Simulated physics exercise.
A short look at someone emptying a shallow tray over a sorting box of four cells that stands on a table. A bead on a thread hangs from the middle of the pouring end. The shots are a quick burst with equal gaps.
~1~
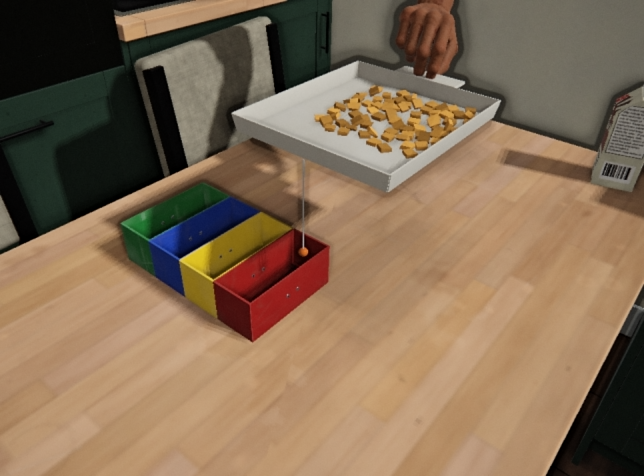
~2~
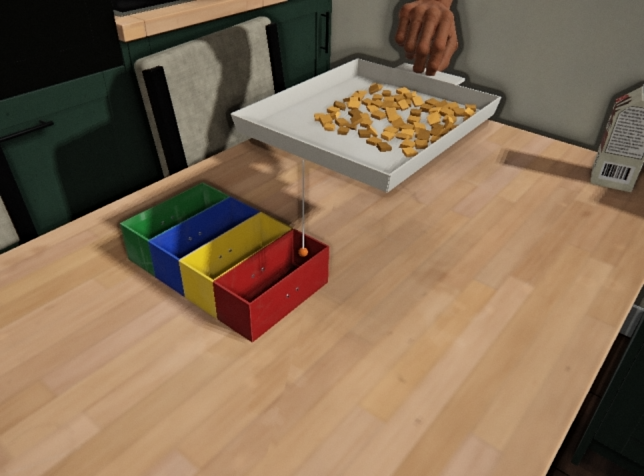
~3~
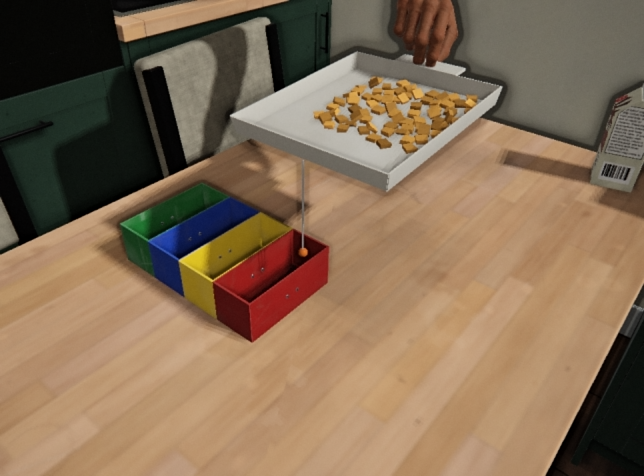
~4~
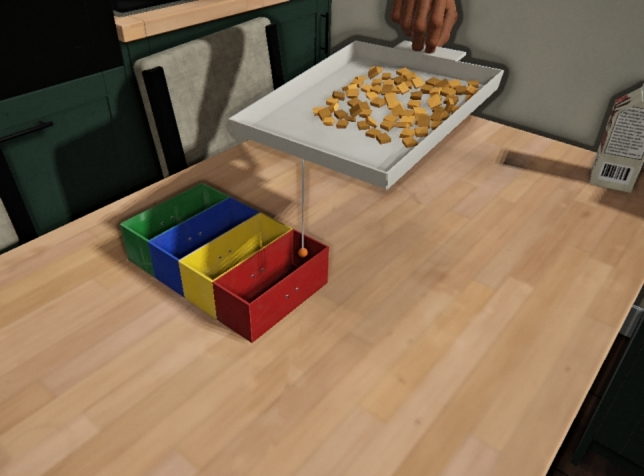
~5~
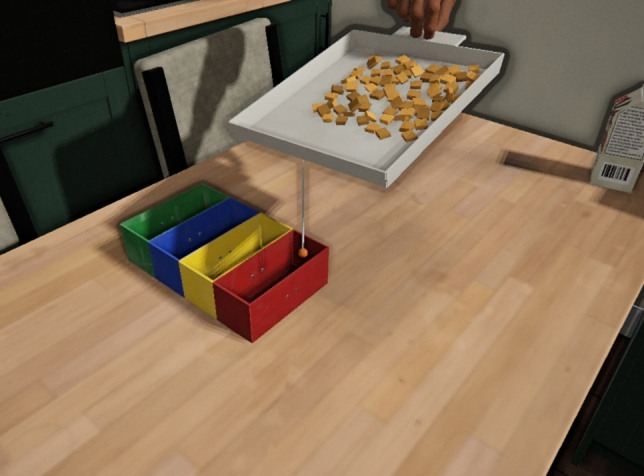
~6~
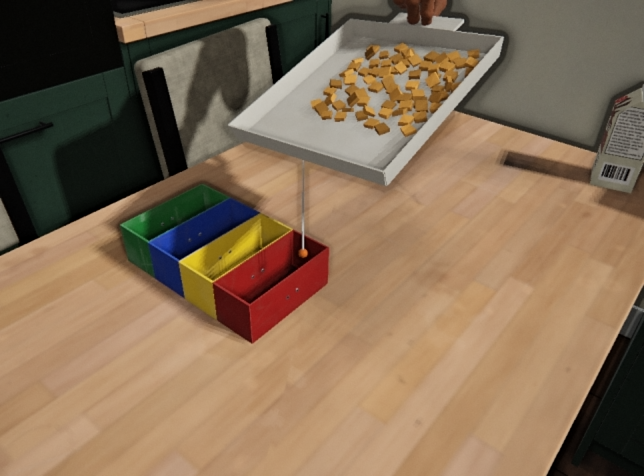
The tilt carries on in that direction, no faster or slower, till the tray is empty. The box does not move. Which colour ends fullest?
The yellow one ends fullest.
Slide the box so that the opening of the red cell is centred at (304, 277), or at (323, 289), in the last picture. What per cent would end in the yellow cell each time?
Roughly 40 per cent, and 30 per cent.
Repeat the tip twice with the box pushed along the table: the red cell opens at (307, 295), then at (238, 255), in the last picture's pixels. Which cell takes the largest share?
First the blue cell, then the red cell.
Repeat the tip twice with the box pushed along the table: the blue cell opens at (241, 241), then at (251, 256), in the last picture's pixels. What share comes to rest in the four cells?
The first gives 100 %, the second 100 %.
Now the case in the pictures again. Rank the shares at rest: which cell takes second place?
Second comes the cell in red.
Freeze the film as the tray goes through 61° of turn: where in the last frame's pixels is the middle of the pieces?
Close to (291, 129).
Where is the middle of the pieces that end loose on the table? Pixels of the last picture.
At about (274, 347).
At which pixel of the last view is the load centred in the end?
Roughly at (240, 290).
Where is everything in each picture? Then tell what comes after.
In the first frame, corners of the pouring end (236, 113) and (389, 172), level; middle of the load (392, 116), cereal squares; bead on its thread (303, 252); green cell (138, 246); blue cell (167, 265); yellow cell (199, 286); red cell (233, 308).
In the second frame, corners of the pouring end (236, 113) and (389, 172), level; middle of the load (391, 114).
In the third frame, corners of the pouring end (235, 115) and (388, 171), tipped barely, lowest at the left corner; middle of the load (391, 109).
In the fourth frame, corners of the pouring end (234, 118) and (386, 170), tipped a little, lowest at the left corner; middle of the load (391, 100).
In the fifth frame, corners of the pouring end (233, 121) and (385, 169), tipped a little, lowest at the left corner; middle of the load (390, 92).
In the sixth frame, corners of the pouring end (232, 124) and (383, 168), tipped clearly, lowest at the left corner; middle of the load (389, 84); green cell (138, 248); blue cell (167, 267); yellow cell (198, 287); red cell (233, 309).
Just after the last frame, tray tipped steeply; every one on the tray.
A moment on, tray tipped right over; the larger part on the tray; about a tenth in the red cell; just a few in the yellow cell; just a few in the blue cell; just a few falling or outside the box.
Further on, tray tipped past a quarter turn; roughly half in the yellow cell; roughly a quarter in the red cell; just a few in the blue cell; about a tenth falling or outside the box.
When it is over, tray tipped past a quarter turn; roughly half in the yellow cell; roughly a quarter in the red cell; just a few in the blue cell; not one in the green cell; about a tenth outside the box.
